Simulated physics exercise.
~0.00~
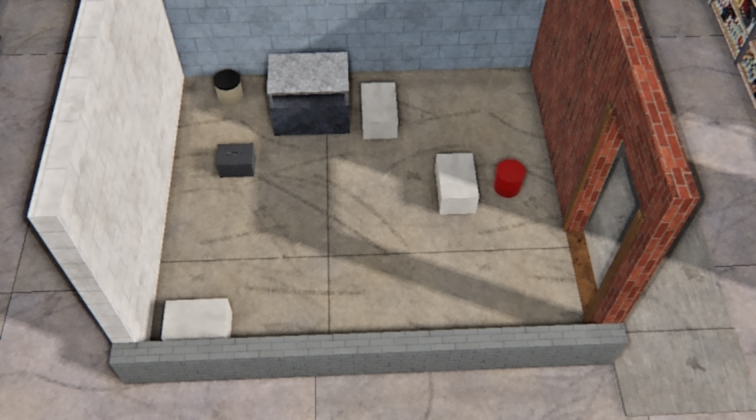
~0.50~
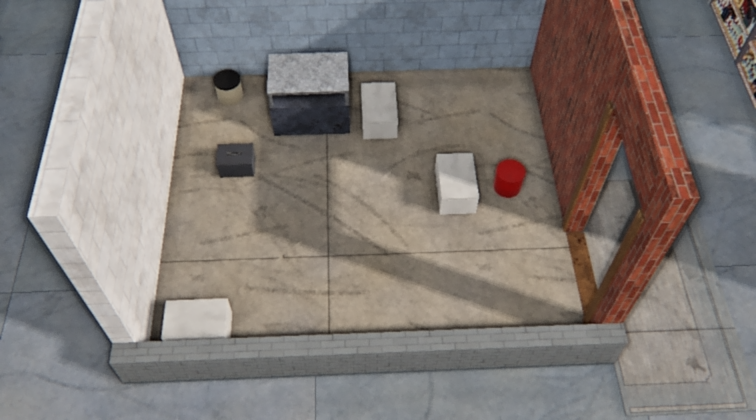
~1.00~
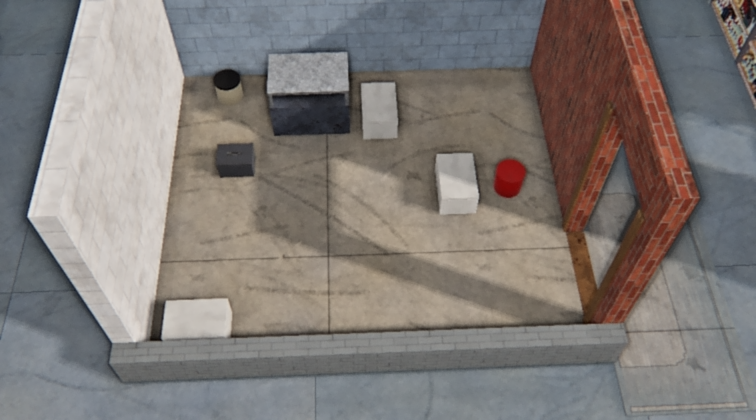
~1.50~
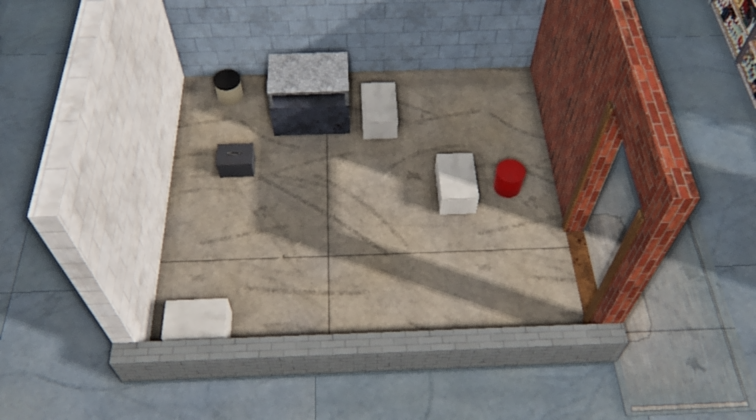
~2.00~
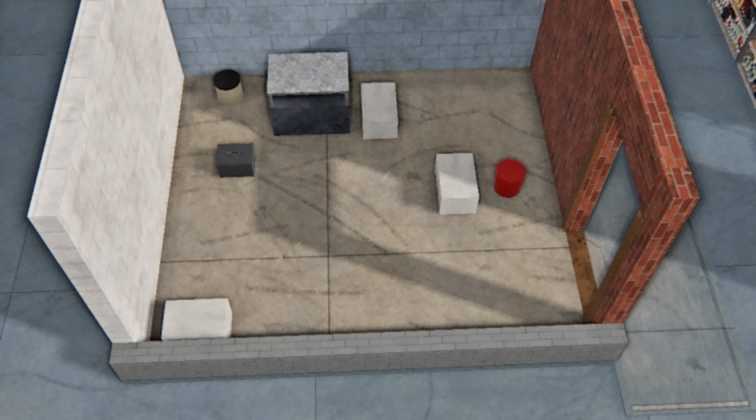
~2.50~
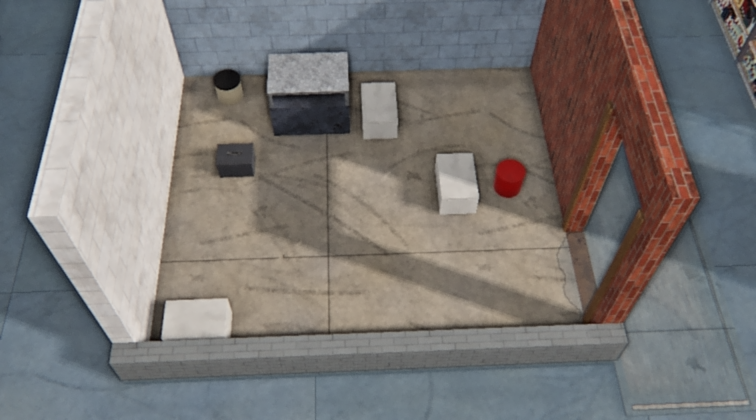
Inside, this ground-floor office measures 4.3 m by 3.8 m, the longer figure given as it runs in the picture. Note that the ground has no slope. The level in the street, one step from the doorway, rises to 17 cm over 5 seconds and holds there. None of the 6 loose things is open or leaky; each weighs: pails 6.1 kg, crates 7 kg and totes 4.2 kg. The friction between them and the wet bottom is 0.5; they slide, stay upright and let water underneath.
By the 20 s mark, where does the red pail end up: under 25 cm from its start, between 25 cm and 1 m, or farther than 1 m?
The red pail ends up between 25 cm and 1 m away.
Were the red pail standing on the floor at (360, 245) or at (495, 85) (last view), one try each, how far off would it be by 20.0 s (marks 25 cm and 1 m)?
I'd expect it to get swept far off the first time and to shift slightly the second time.
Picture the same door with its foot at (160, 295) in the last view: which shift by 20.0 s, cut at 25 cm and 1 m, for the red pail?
Then the red pail is swept a long way.
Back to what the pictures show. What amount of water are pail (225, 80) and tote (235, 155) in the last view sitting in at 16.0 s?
I'd estimate 6 cm for the first and 11 cm for the second.
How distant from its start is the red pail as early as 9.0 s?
Shift: About 0 cm.
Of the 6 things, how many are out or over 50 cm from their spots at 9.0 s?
The answer is 1.
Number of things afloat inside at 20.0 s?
5.
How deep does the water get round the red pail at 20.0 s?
Roughly 7 cm deep.
After 4.0 s the red pail is near (511, 171), 0.0 m from its start, aground; 0 afloat.
After 9.0 s the red pail is near (511, 171), 0.0 m from its start, aground; 1 afloat.
After 16.0 s the red pail is near (511, 171), 0.0 m from its start, aground; 4 afloat.
After 20.0 s the red pail is near (473, 207), 0.7 m from its start, aground; 5 afloat.
